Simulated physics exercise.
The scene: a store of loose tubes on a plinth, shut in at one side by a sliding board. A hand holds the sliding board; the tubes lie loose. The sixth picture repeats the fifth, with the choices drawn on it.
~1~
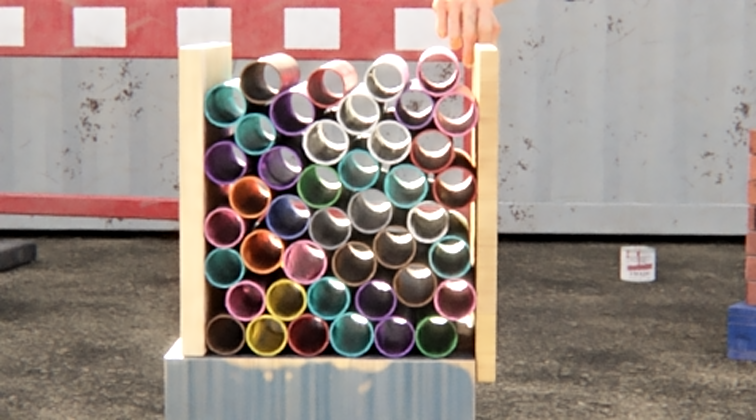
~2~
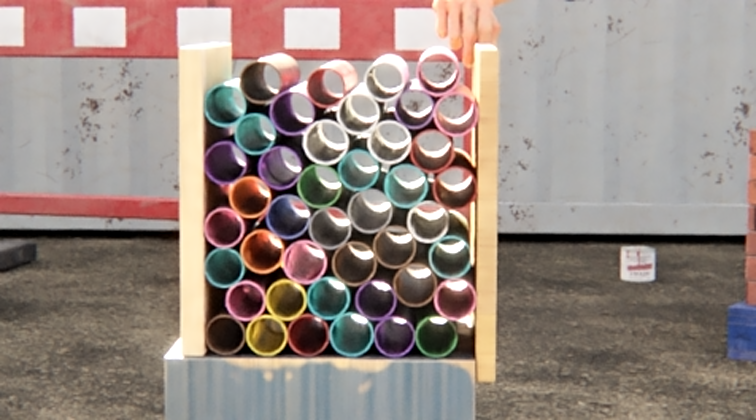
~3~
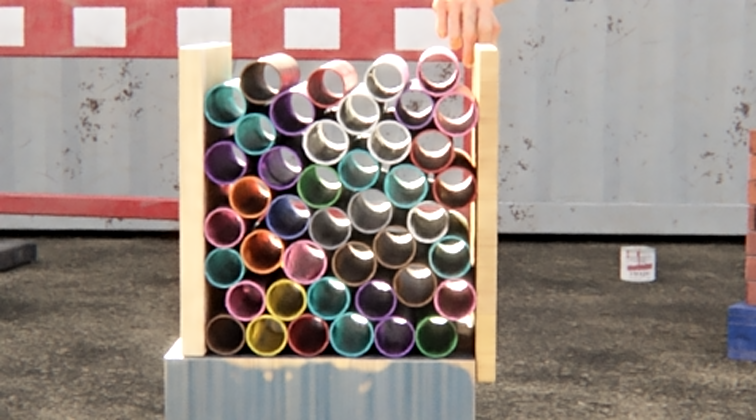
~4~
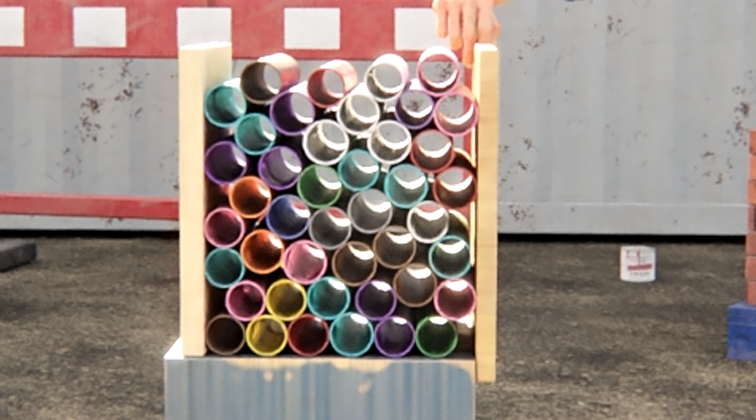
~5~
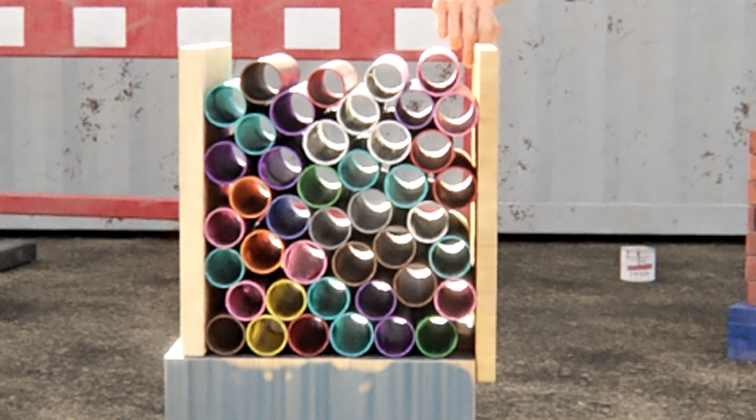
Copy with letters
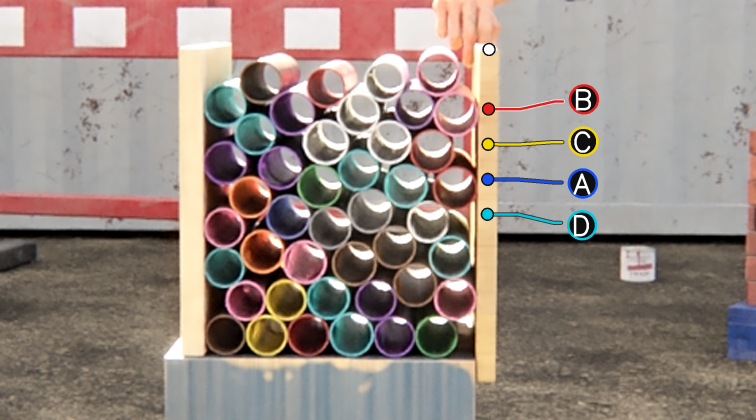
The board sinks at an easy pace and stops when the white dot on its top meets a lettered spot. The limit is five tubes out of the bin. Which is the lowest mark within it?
The last mark within the limit is D.
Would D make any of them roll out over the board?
Yes.
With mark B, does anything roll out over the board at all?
At B: No.
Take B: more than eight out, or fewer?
It loses fewer than eight.
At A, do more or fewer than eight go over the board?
At A, fewer than eight.
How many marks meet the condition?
Four of them.
On the copy, A at (488, 179); B at (489, 109); C at (488, 144); D at (487, 214); the white dot at (489, 49).
On D. First, top of the board (478, 122).
Then, top of the board (477, 203).
Finally, top of the board (477, 213), two out over the board.
By contrast, A two out over the board; B none out over the board; C none out over the board.
